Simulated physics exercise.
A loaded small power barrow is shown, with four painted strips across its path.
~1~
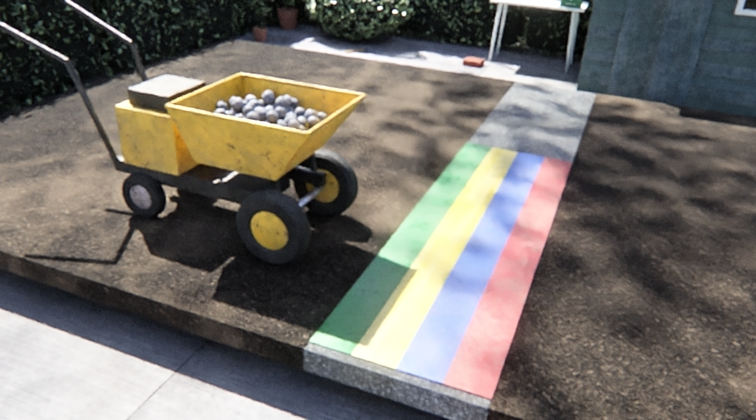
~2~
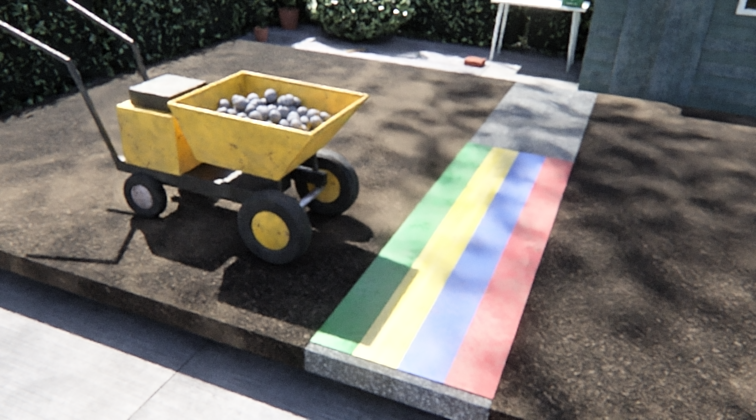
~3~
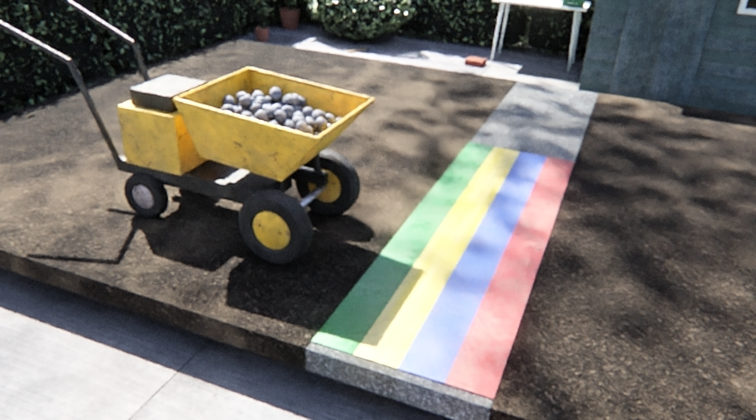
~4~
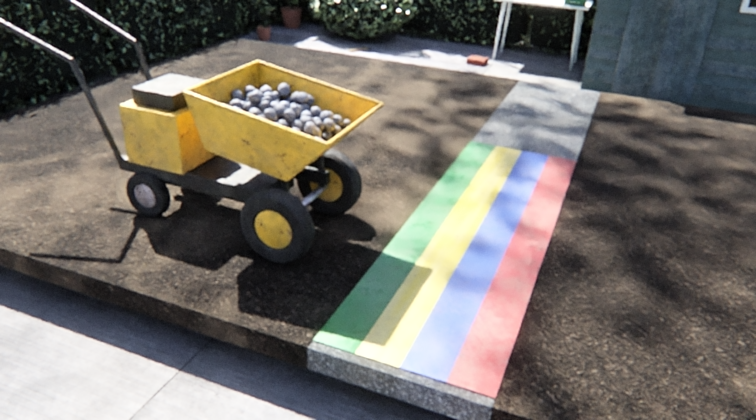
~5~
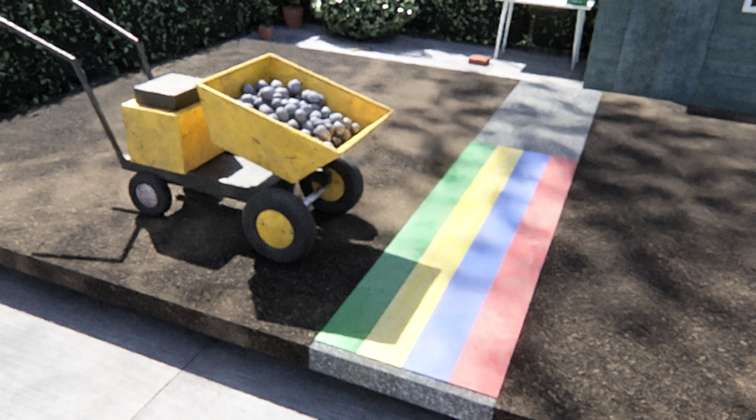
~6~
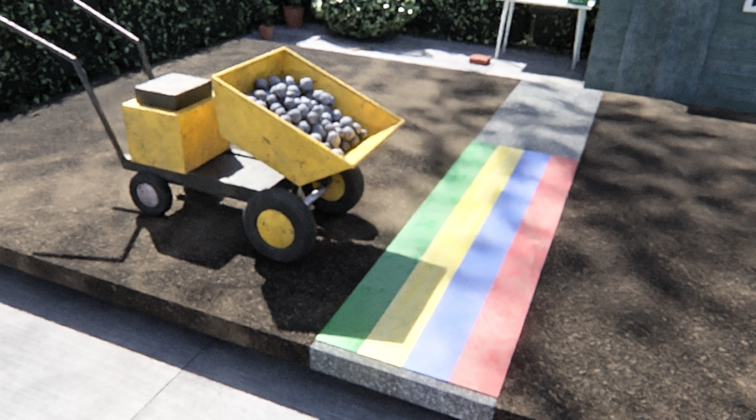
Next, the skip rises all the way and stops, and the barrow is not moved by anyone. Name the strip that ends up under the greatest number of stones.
That would be the yellow strip.
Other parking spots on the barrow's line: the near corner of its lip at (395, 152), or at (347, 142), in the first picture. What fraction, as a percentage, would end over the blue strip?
About 0 percent the first time, about 30 percent the second.
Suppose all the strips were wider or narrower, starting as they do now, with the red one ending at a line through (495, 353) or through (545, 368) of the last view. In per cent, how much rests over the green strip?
First case 10 per cent, second case 10 per cent.
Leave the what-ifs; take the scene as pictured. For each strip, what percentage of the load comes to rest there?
Estimated shares: Green strip 5 %, yellow strip 30 %, blue strip 20 %, red strip 5 %.
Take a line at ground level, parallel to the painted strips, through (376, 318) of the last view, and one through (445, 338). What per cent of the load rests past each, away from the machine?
I'd say some 60 in a hundred, and after that 10 in a hundred.
Soon after the last picture, skip tipped steeply; all in the skip.
A little later, skip tipped right over; most in the skip; a stray few over the green strip; about a quarter over the yellow strip; a stray few over the blue strip.
Later still, skip tipped right over; about a third in the skip; a small part over the green strip; about a third over the yellow strip; about a quarter over the blue strip; a small part over the red strip; a stray few off the paint.
At rest, skip tipped right over; about a third in the skip; a small part over the green strip; about a third over the yellow strip; about a quarter over the blue strip; a small part over the red strip; a stray few off the paint.
